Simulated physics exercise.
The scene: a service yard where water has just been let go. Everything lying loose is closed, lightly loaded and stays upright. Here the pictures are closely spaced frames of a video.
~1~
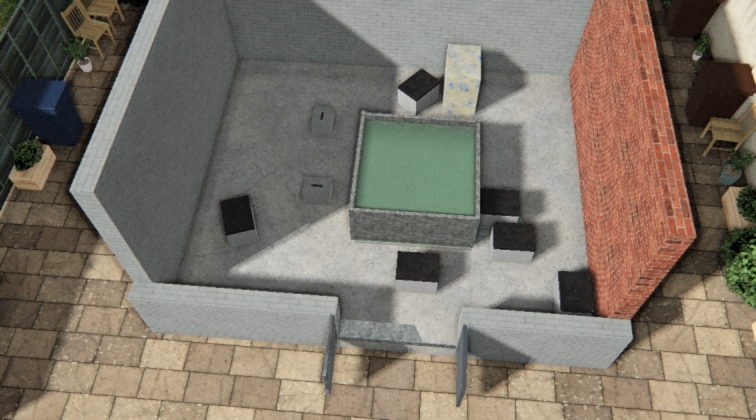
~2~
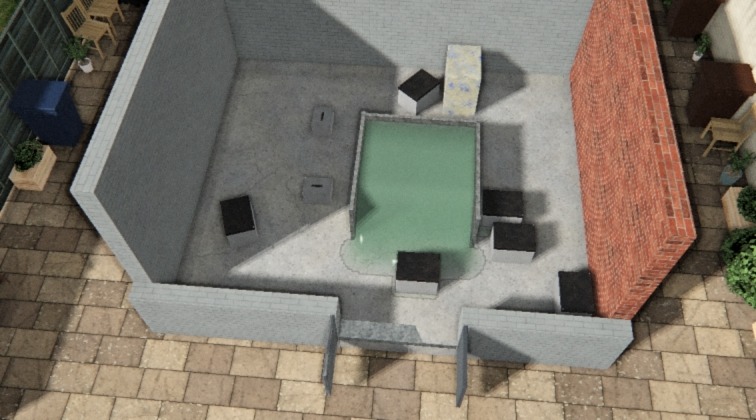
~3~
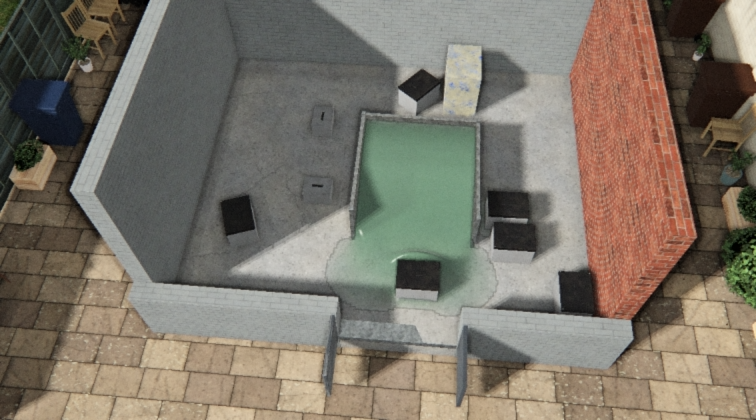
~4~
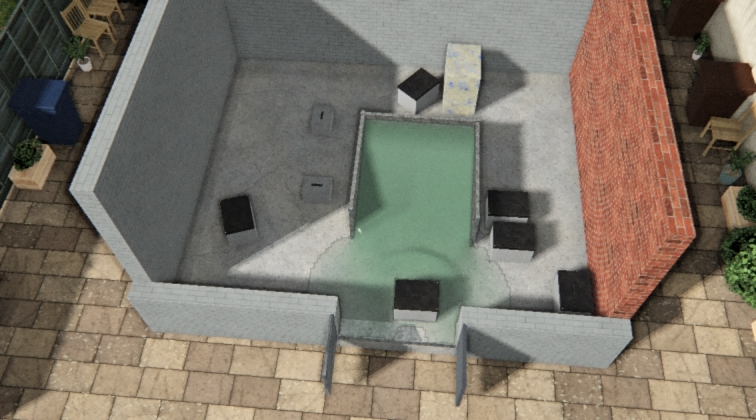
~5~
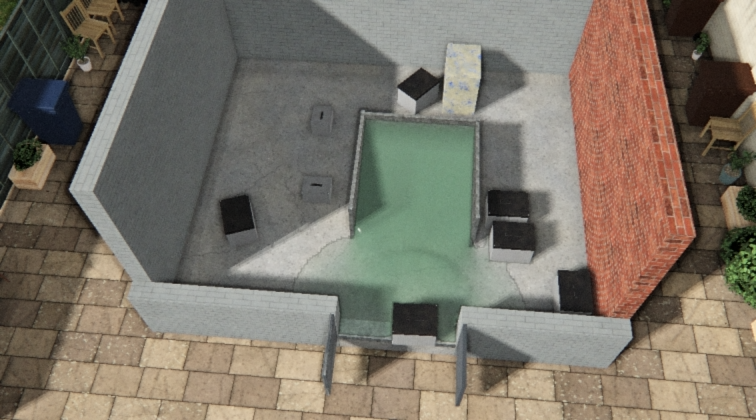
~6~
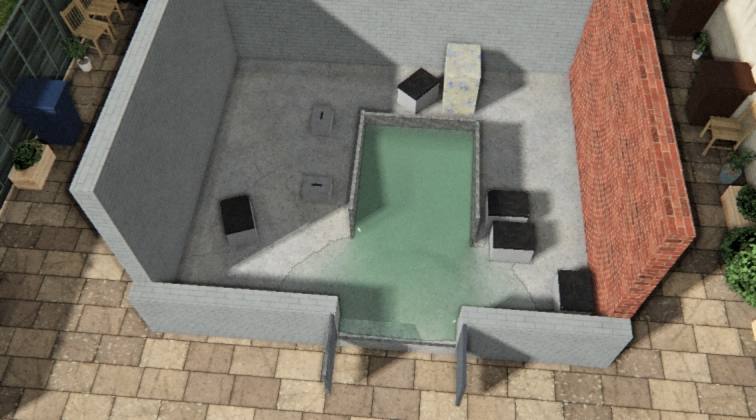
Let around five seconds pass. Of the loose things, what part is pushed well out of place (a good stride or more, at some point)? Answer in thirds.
Less than a third.
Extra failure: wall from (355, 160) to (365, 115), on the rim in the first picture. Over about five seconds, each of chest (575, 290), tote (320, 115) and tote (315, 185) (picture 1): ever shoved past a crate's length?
In turn: Stayed short, cleared that distance, cleared that distance.
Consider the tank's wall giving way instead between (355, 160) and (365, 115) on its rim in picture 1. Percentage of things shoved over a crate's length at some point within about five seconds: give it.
Around 40 in a hundred.
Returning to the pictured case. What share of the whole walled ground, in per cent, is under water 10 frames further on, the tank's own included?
40 %, give or take.
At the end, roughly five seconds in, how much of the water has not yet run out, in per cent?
42 %.
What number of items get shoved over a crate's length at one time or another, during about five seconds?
2.
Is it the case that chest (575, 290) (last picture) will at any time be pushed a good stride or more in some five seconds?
Over that mark.
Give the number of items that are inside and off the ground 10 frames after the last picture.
It adds up to 0.
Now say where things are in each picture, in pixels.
A chest at (499, 201), on the bottom; a tote at (322, 116) rests on the ground; 0 of 8 have shifted, in the first frame.
A chest at (503, 202), on the bottom, close to its start; a tote at (323, 117) rests on the ground; 0 of 8 have shifted, in the second frame.
A chest at (509, 204) rests on the ground, close to its start; a tote at (323, 116) rests on the ground; 2 of 8 have shifted, in the third frame.
A chest at (509, 203), on the bottom, close to its start; a tote at (322, 116), on the bottom; 2 of 8 have shifted, in the fourth frame.
A chest at (509, 203) rests on the ground, close to its start; a tote at (322, 116), on the bottom; 2 of 8 have shifted, in the fifth frame.
A chest at (509, 202), on the bottom, close to its start; a tote at (322, 116), on the bottom; 2 of 8 have shifted, in the sixth frame.
A moment on, 1 of 8 are well off their spots; 0 afloat.
Next, 2 of 8 are well off their spots; 0 afloat.
Later, 2 of 8 are well off their spots; 0 afloat.
In the end, 2 of 8 are well off their spots, and 2 have been at some point; 0 afloat.
